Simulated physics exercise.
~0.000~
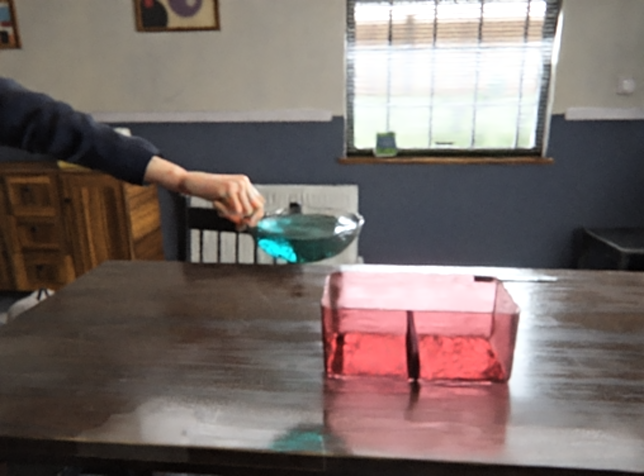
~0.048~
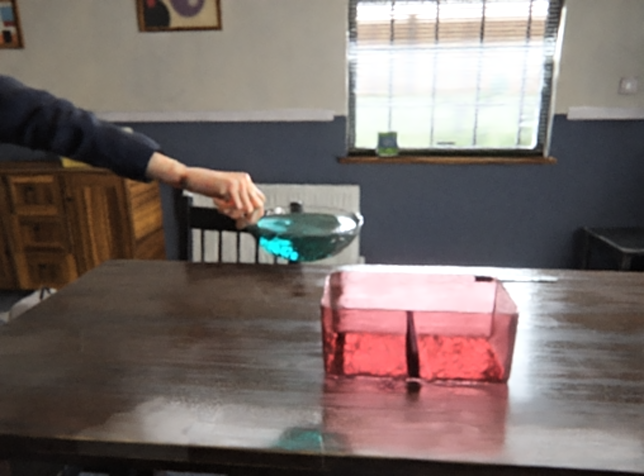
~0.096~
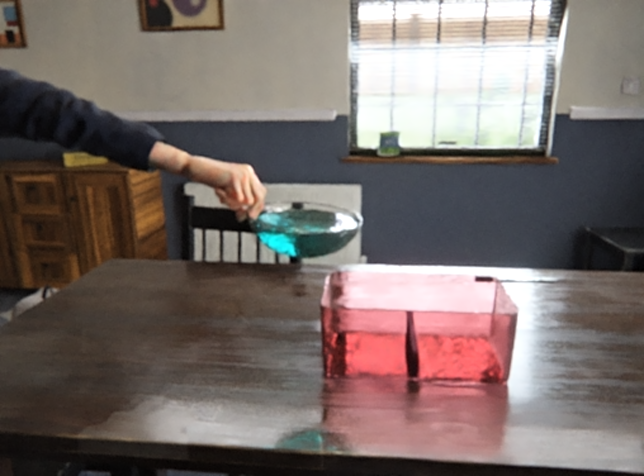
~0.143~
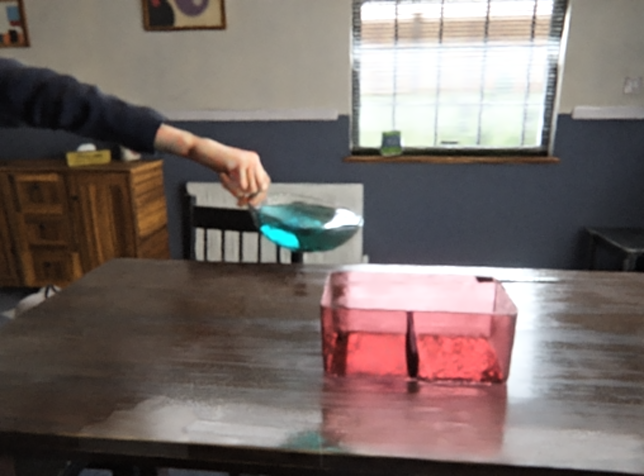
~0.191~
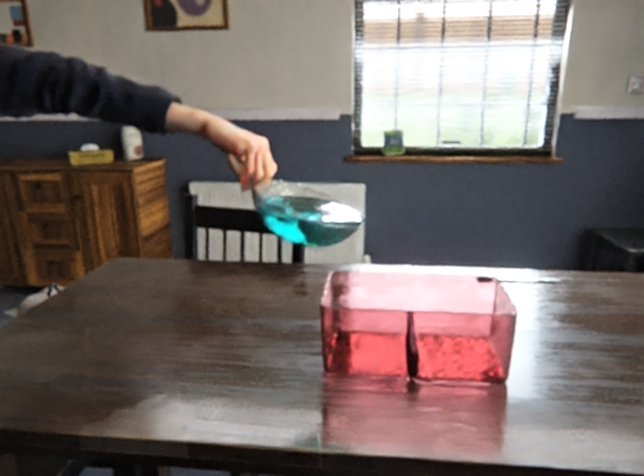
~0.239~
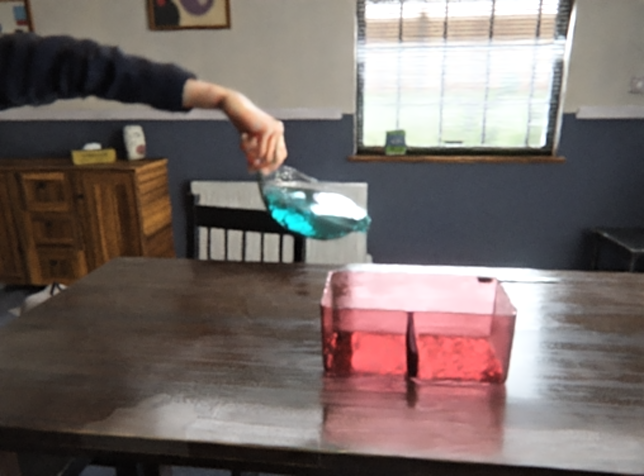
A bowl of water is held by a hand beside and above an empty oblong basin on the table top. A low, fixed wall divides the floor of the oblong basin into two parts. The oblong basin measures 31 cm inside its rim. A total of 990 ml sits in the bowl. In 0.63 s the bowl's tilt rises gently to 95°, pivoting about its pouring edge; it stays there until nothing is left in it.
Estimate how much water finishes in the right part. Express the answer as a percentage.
I would say 63 per cent.
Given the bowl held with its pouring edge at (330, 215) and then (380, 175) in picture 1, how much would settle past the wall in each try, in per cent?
35 then 70 %.
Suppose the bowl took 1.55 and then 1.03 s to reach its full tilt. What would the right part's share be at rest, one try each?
Try 1: Approx. 75 %; try 2: Approx. 80 %.
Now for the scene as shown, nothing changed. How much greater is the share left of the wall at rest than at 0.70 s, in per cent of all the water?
Roughly 22 per cent.
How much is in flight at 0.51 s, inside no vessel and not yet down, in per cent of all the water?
Share: Roughly 68 per cent.
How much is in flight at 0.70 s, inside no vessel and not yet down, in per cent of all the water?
6 per cent or so.
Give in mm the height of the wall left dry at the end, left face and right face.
About 36 mm left, about 22 mm right.
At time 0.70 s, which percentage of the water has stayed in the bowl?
0 %.
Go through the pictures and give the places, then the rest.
In the first frame, tilt 0°; pouring edge (362, 222); surface from (252, 225) to (359, 226); the oblong basin's rim runs from (325, 289) to (509, 294); the wall's top is at (413, 331).
In the second frame, tilt 1°; pouring edge (362, 222); surface from (252, 223) to (359, 226).
In the third frame, tilt 5°; pouring edge (362, 223); surface from (253, 218) to (359, 223).
In the fourth frame, tilt 12°; pouring edge (361, 223); surface from (255, 210) to (360, 220).
In the fifth frame, tilt 20°; pouring edge (361, 223); surface from (258, 200) to (361, 218); 3 per cent is over the edge.
In the sixth frame, tilt 30°; pouring edge (361, 223); surface from (264, 190) to (346, 209); 8 per cent is over the edge.
By 0.51 s the tilt is 86° and 13 per cent is still to pour, 7 is left of the wall and 13 right of it.
By 0.70 s the tilt is 95° and 0 per cent is still to pour, 11 is left of the wall and 83 right of it.
By 0.91 s the tilt is 95° and 0 per cent is still to pour, 21 is left of the wall and 57 right of it.
By 1.13 s the tilt is 95° and 0 per cent is still to pour, 30 is left of the wall and 65 right of it.
At rest 32 per cent lies left of the wall, 63 right of it and 5 outside.
